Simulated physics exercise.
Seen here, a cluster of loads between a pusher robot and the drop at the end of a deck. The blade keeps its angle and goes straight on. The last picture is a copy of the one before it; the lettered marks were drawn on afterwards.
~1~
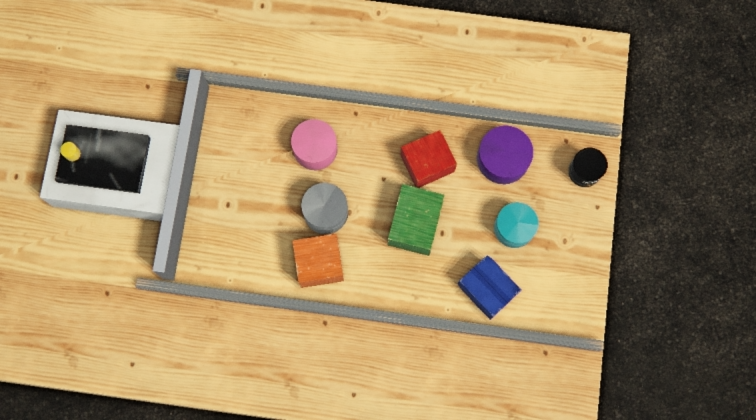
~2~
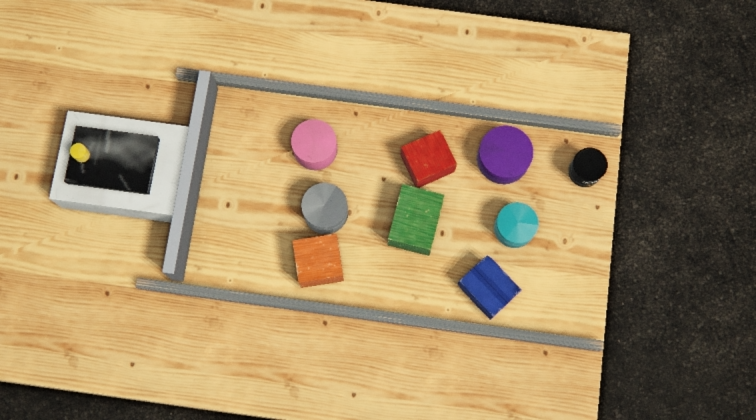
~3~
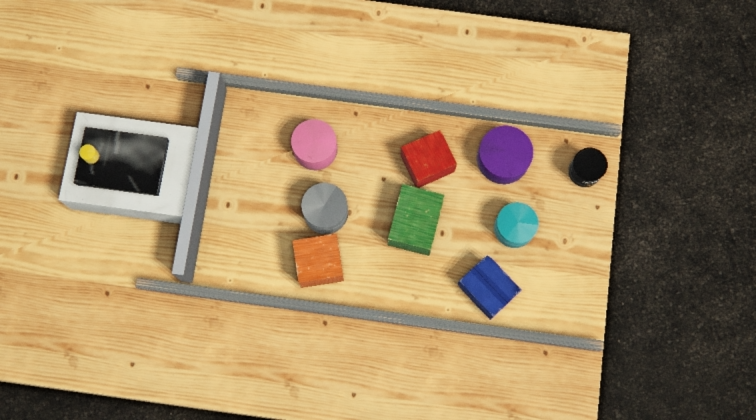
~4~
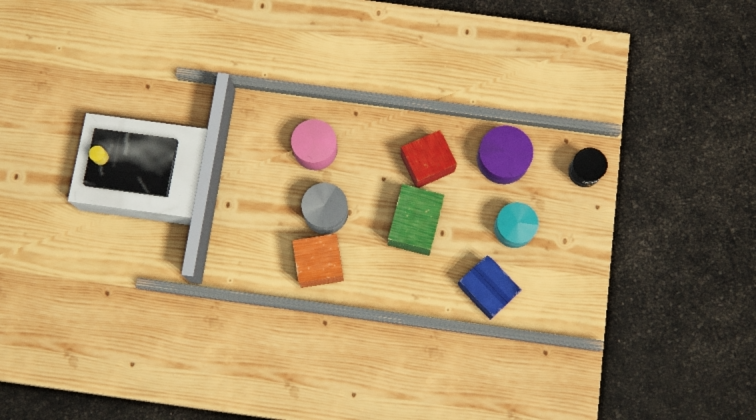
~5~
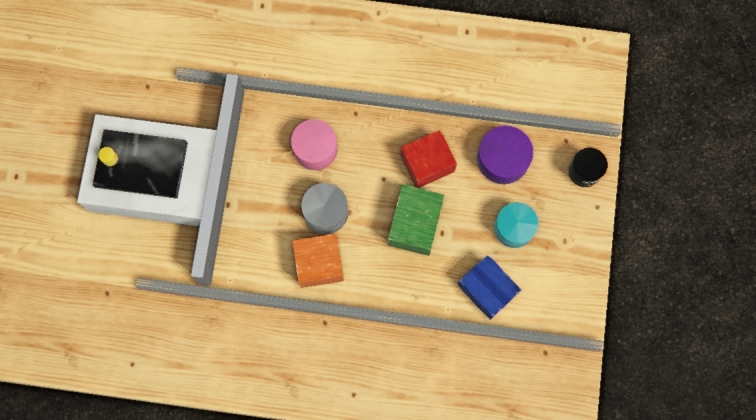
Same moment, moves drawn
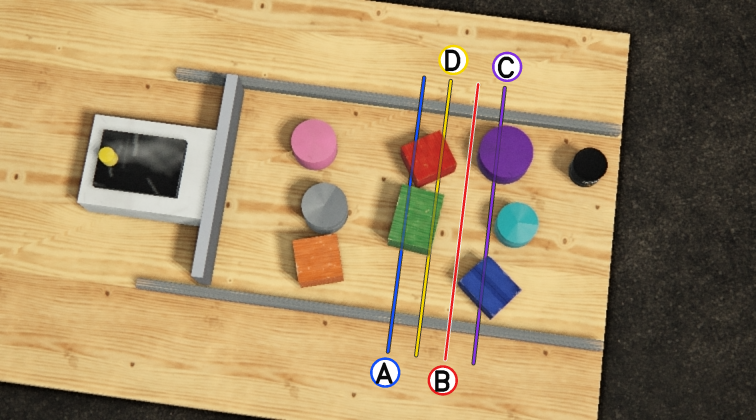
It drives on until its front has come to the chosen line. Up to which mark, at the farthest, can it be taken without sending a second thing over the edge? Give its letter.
At C, and not beyond.
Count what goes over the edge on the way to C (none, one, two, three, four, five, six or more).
One.
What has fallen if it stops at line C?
The black pail goes over.
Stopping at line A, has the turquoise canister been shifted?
No.
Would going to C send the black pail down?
Yes.
On the copy, A at (407, 210); B at (462, 218); C at (490, 221); D at (434, 214).
On C. First, robot (244, 177); orange crate (332, 263); pink canister (350, 150).
Then, robot (343, 190); purple canister (538, 157); turquoise canister (524, 225).
Finally, robot (420, 200); black pail over the edge; purple canister (611, 158); one fallen.
By contrast, A is within the limit but short; B is within the limit but short; D is within the limit but short.
